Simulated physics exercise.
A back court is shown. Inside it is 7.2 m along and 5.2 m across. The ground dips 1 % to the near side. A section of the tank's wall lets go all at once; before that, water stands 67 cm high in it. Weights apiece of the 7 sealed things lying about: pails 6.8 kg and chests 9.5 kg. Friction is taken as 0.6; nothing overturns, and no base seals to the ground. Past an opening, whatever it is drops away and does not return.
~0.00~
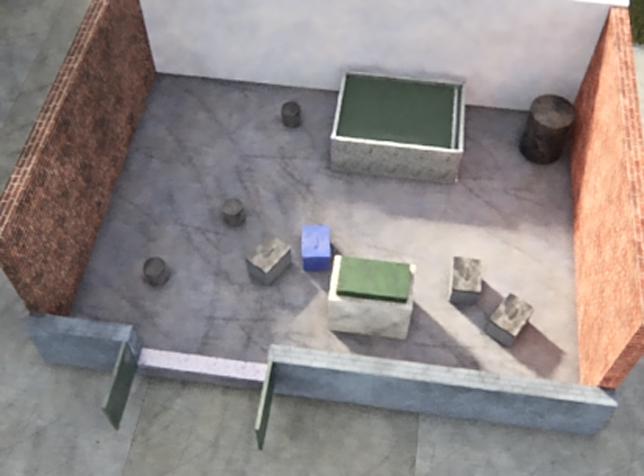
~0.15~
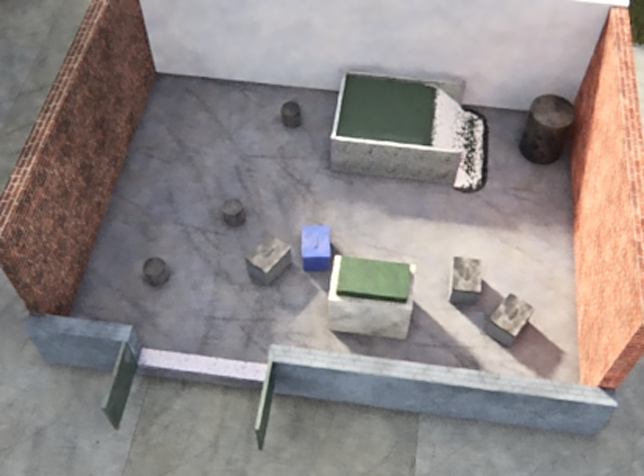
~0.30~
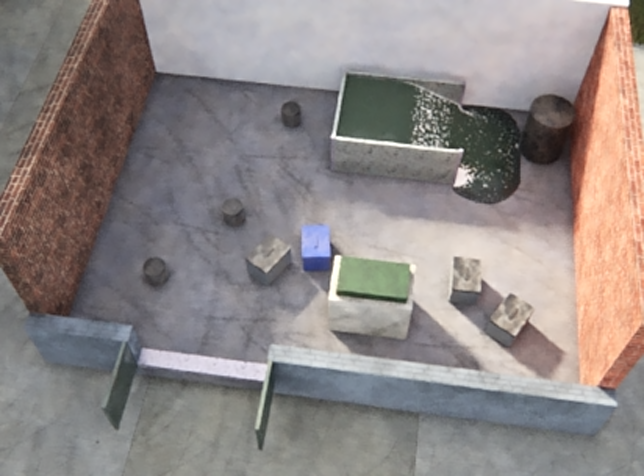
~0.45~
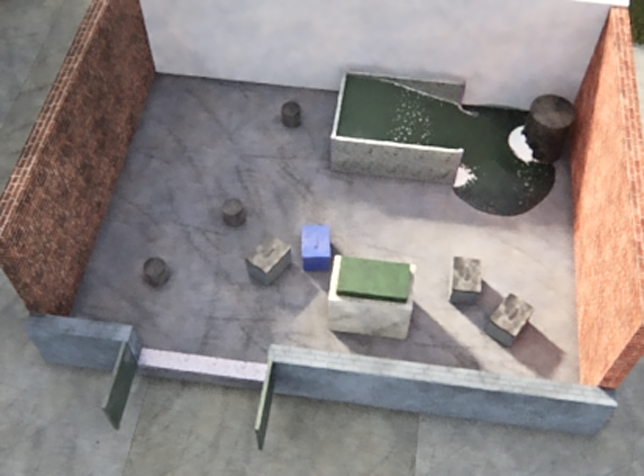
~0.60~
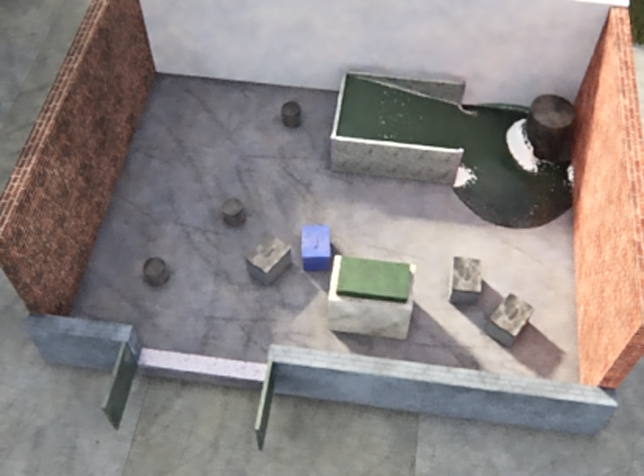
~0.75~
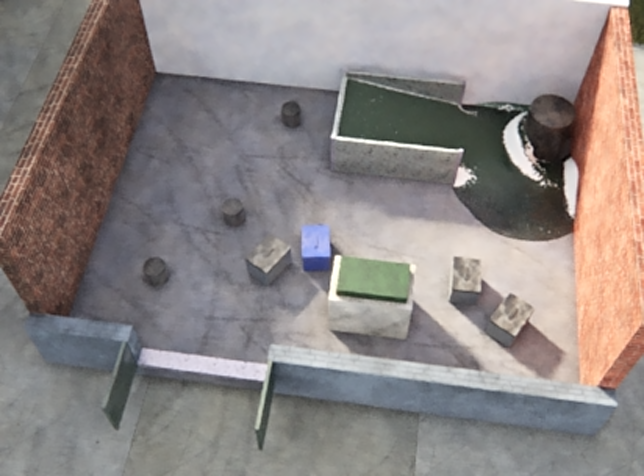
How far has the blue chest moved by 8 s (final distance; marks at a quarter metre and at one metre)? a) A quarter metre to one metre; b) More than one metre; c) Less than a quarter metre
c.
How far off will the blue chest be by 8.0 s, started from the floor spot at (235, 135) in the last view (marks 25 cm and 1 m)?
Put there, it remains roughly in place.
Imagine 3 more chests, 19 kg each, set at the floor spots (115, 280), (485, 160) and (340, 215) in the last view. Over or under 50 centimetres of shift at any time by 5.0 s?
Lab note - in order: Below threshold / above threshold / below threshold.
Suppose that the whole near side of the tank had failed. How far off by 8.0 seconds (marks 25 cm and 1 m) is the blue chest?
The blue chest simply gets swept away.
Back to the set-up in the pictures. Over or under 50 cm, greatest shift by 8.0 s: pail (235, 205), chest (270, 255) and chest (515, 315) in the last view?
First one stayed inside, second one stayed inside, third one went too far.
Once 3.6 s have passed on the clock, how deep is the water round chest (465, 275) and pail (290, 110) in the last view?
Depths: Near 4 cm, then near 0 cm.
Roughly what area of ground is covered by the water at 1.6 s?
Wet area: Approx. 9.0 m2.
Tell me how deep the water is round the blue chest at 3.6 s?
0 cm, roughly.
After 1.6 s the blue chest is near (316, 241), 0.0 m from its start, aground; 0 of 7 are out; 0 afloat.
After 3.6 s the blue chest is near (316, 241), 0.0 m from its start, aground; 0 of 7 are out; 1 afloat.
After 5.6 s the blue chest is near (316, 241), 0.0 m from its start, aground; 0 of 7 are out; 0 afloat.
After 8.0 s the blue chest is near (316, 241), 0.0 m from its start, aground; 0 of 7 are out; 1 afloat.
